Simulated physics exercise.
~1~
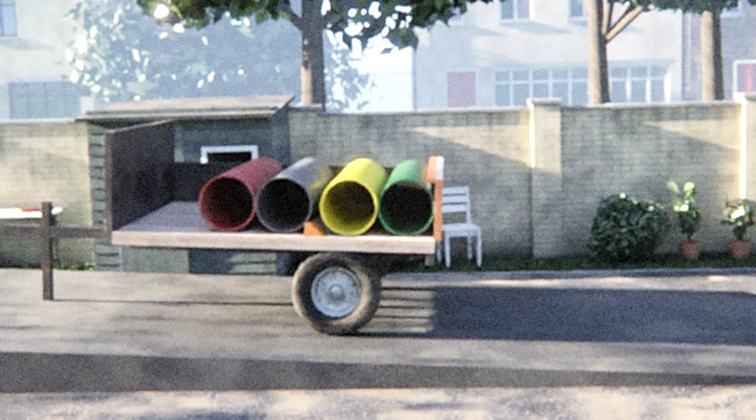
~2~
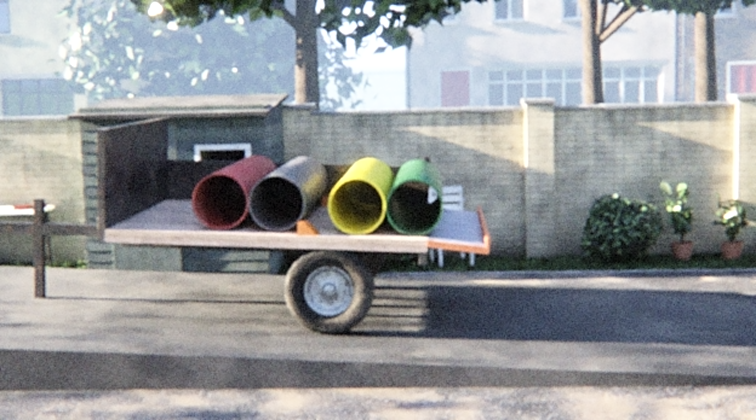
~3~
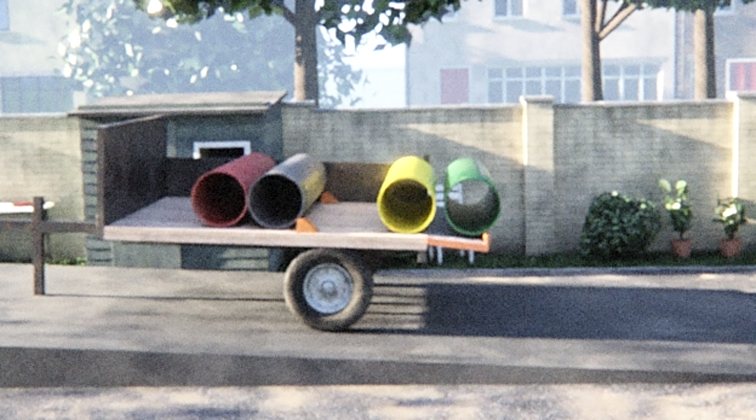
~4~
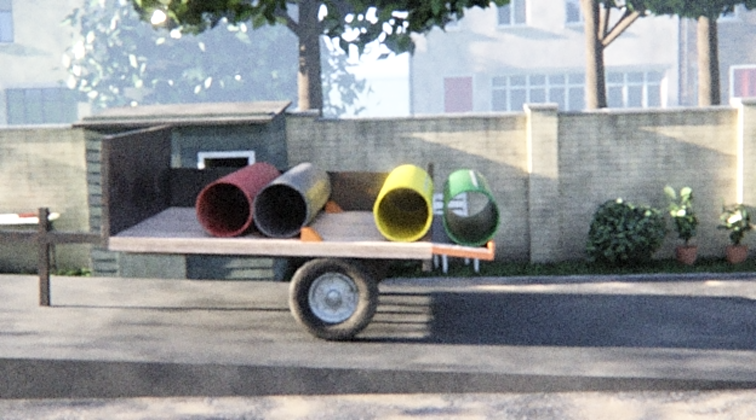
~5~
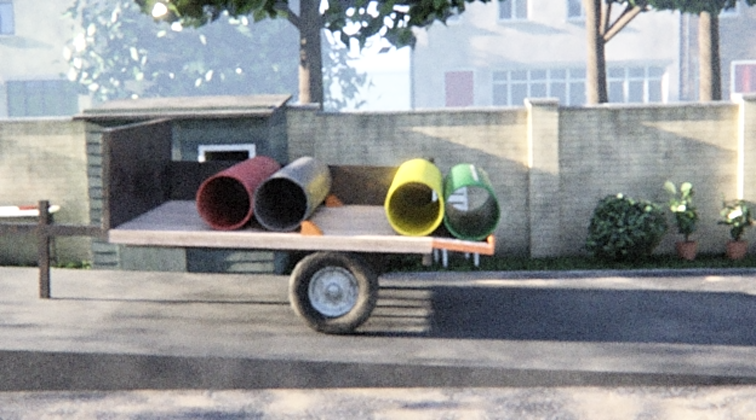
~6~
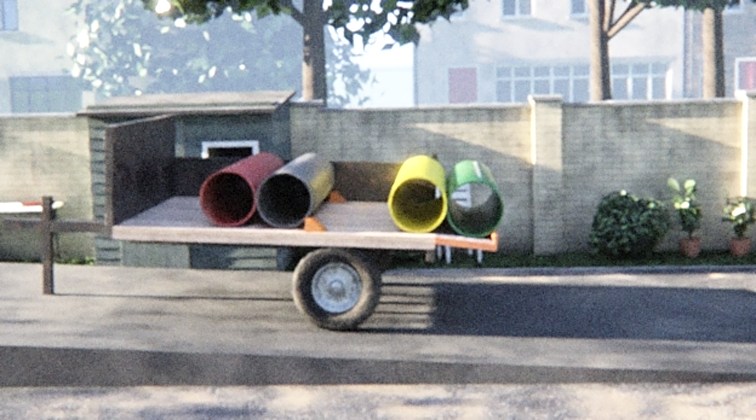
In the video, the tailgate of a parked trailer carrying red, grey, yellow and green pipes swings down, and the yellow and green pipes roll right, then slightly back, before yellow settles beside green on the lowered gate, with all four still aboard.
